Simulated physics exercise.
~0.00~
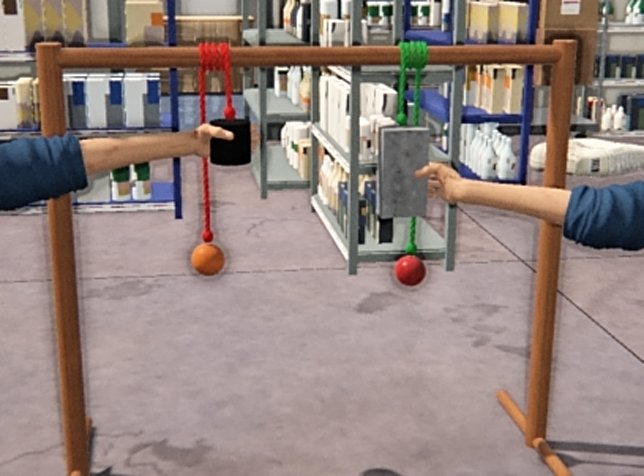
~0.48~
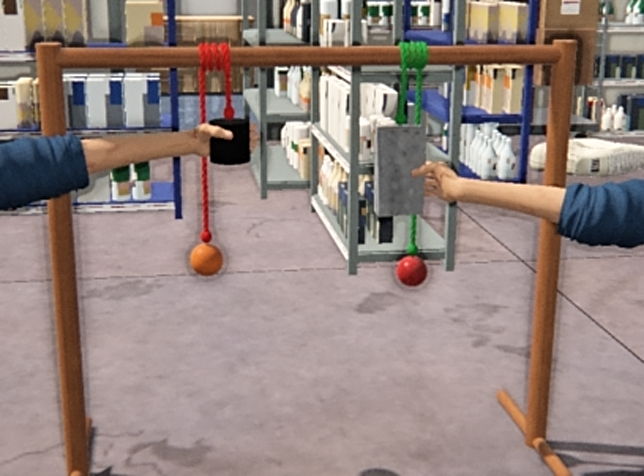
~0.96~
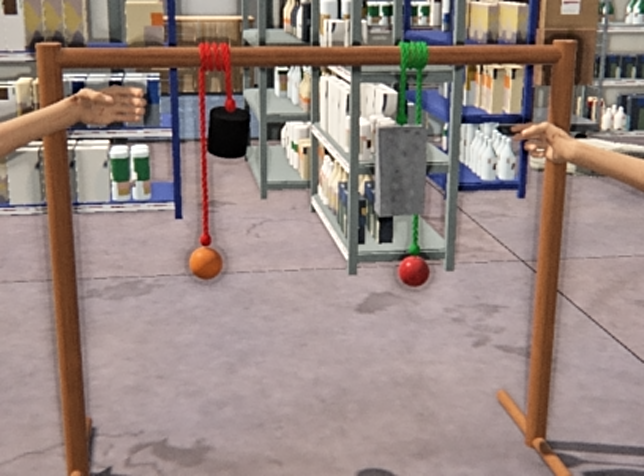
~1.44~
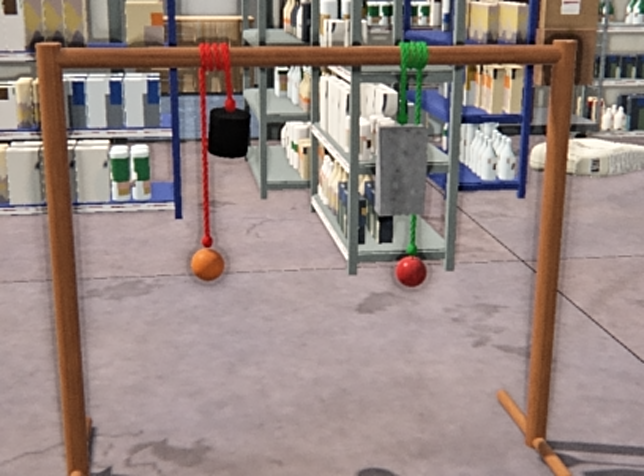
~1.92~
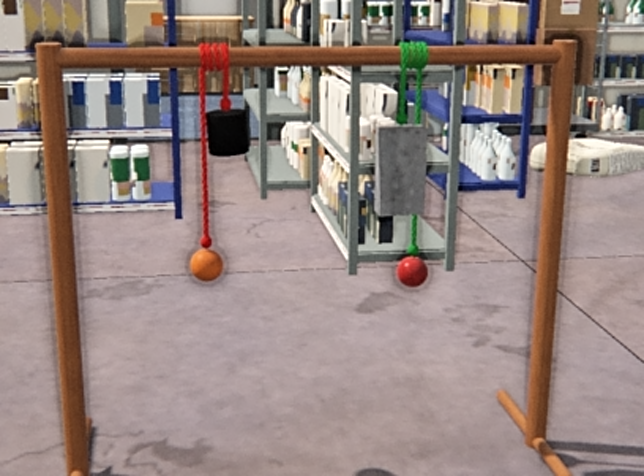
To begin with, two hands reach in from either side of a wooden stand, the left one holding a black cylinder on a red rope and the right one touching a grey slab on a green rope. Both ropes are looped over the top bar, with an orange ball hanging from the red one and a red ball from the green one. The hands then let go and draw back out of view. The cylinder and the orange ball shift only very slightly, while the slab stays in place. At the end, both loads are still hanging up beneath the bar.
